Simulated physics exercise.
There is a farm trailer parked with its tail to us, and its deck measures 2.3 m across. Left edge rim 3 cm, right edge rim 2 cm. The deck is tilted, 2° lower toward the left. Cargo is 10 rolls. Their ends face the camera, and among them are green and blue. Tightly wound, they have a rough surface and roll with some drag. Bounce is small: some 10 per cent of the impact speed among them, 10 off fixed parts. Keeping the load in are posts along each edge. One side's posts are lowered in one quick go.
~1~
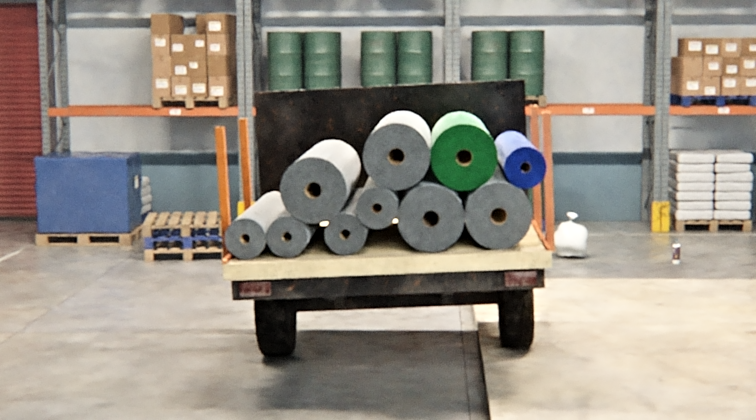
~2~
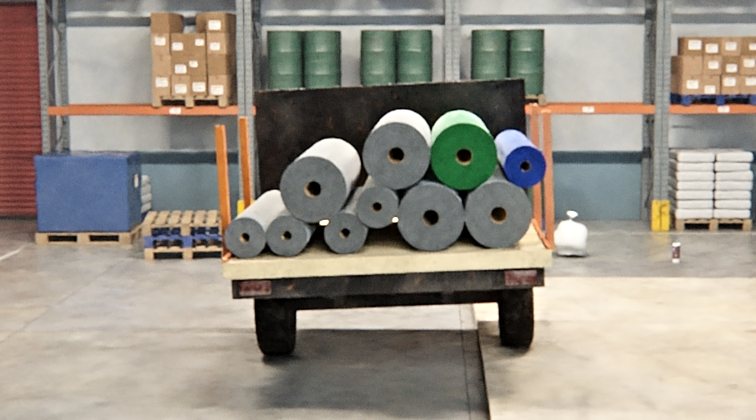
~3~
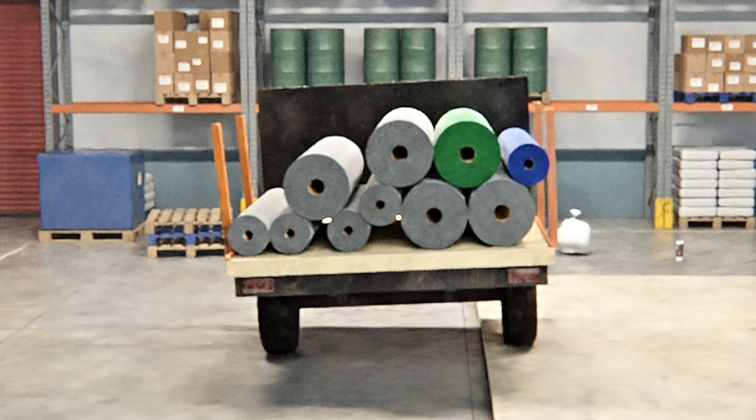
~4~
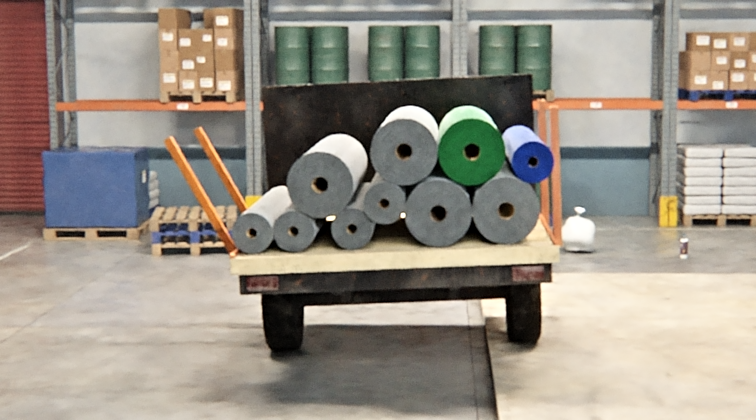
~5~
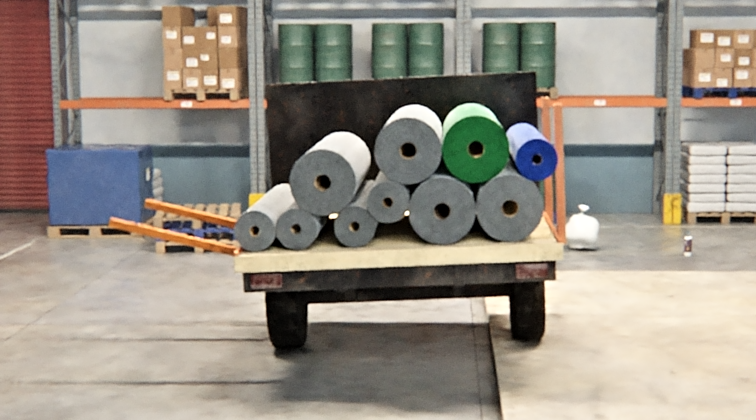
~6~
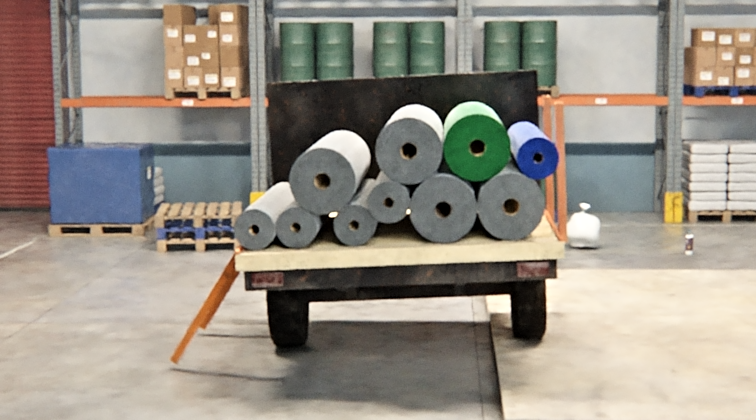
The clip shows a flatbed trailer in a warehouse, stacked with gray rolls plus one green and one blue, as the orange posts on its left side swing outward and down past the deck while the rolls stay in place.
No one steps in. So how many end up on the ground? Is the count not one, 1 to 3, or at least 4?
The count is not one.
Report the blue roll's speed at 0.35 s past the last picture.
Close to 0.0 m/s at that moment.
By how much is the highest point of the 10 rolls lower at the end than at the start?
0 cm.
Another 0.4 s on from the last picture, green is up on others, 60 cm from the right edge; blue is up on others, 15 cm from the right edge; 0 off so far.
In the end (0.8 s after the last picture), green is up on others, 60 cm from the right edge; blue is up on others, 15 cm from the right edge; 0 off so far.
